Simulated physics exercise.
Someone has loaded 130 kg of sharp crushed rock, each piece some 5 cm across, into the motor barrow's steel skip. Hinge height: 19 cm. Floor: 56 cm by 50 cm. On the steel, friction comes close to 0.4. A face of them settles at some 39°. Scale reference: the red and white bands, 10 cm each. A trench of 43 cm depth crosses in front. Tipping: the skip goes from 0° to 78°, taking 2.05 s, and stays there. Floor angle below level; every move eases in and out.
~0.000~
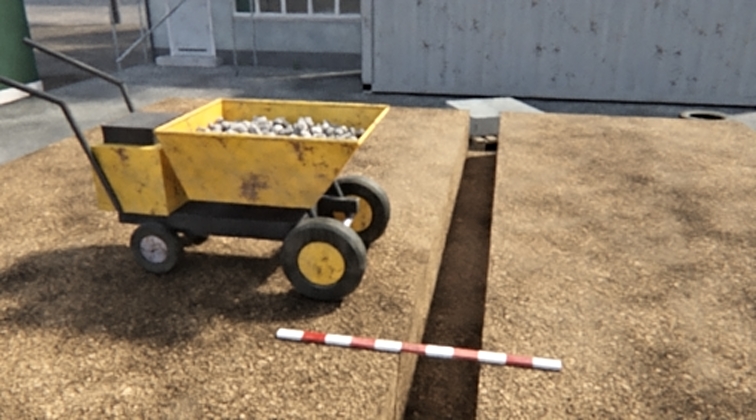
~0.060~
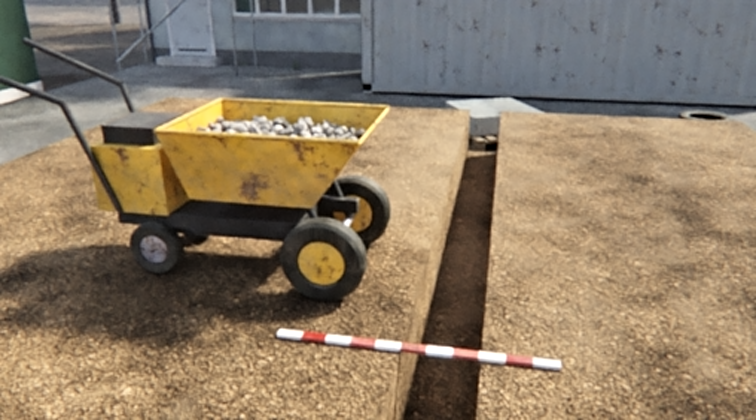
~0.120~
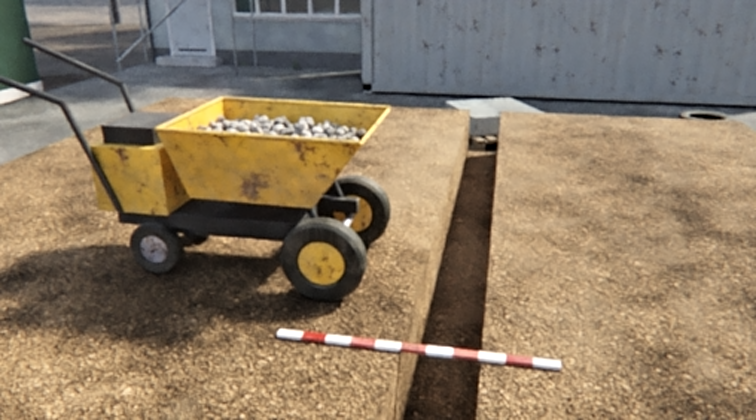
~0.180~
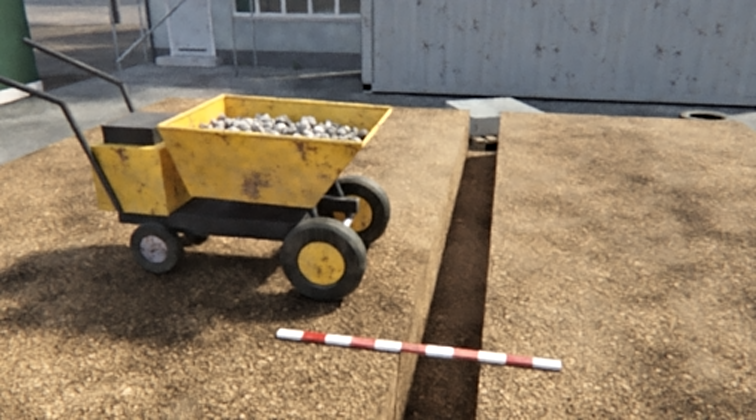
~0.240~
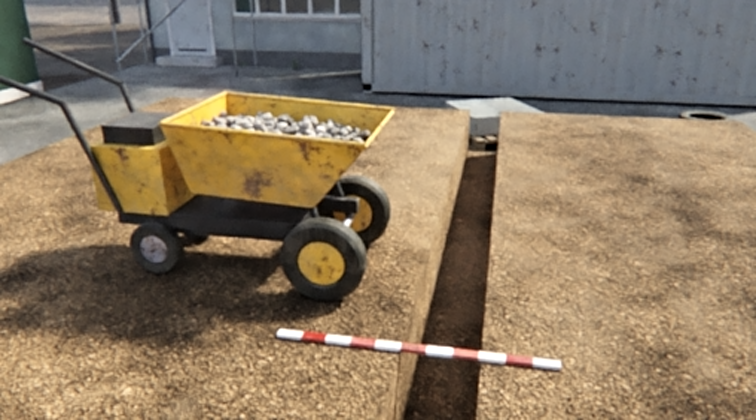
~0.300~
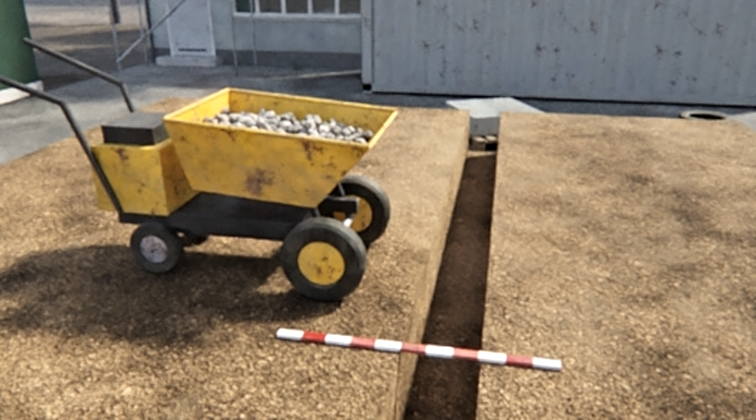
The video shows a yellow motor barrow loaded with crushed rock standing beside a narrow trench, a red and white banded pole lying in front; its skip, at first level, tilts slightly forward to the right while the wheels stay still.
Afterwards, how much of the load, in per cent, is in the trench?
About 66 per cent.
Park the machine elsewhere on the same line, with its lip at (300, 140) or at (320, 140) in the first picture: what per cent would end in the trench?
About 100 per cent first, then about 95 per cent.
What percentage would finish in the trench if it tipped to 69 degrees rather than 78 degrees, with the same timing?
Roughly 45% would end there.
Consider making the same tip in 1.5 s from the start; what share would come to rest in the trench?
Estimate: About 65 %.
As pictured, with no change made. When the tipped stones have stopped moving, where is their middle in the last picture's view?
Resting centre: About (470, 333).
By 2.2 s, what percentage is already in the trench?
Around 20 per cent of it, at that instant.
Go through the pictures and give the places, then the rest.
In the first frame, the skip is at 0°, its lip at (359, 143); the top of the load is at (277, 125).
In the second frame, lip at (359, 143), floor tilted 0°, highest stones at (277, 125); the stones move at 0.1 m/s on average.
In the third frame, the skip is at 1°, its lip at (361, 144); the top of the load is at (266, 125); the stones move at 0.1 m/s on average.
In the fourth frame, lip at (363, 144), floor tilted 2°, highest stones at (268, 124); the stones move at 0.2 m/s on average.
In the fifth frame, lip at (366, 146), floor tilted 3°, highest stones at (270, 122); the stones move at 0.2 m/s on average.
In the sixth frame, lip at (369, 147), floor tilted 5°, highest stones at (261, 119); the stones move at 0.3 m/s on average.
After 1.5 s the floor is at 66°; 99 % in the skip, 1 % in the trench; the foremost stones are at (472, 234).
After 2.2 s the floor is at 78°; 52 % in the skip, 21 % in the trench, 28 % past the trench; the foremost stones are at (589, 291).
After 2.5 s the floor is at 78°; 25 % in the skip, 38 % in the trench, 37 % past the trench; the foremost stones are at (639, 300).
After 4.4 s the floor is at 78°; 0 % in the skip, 66 % in the trench, 34 % past the trench; the foremost stones are at (636, 289).
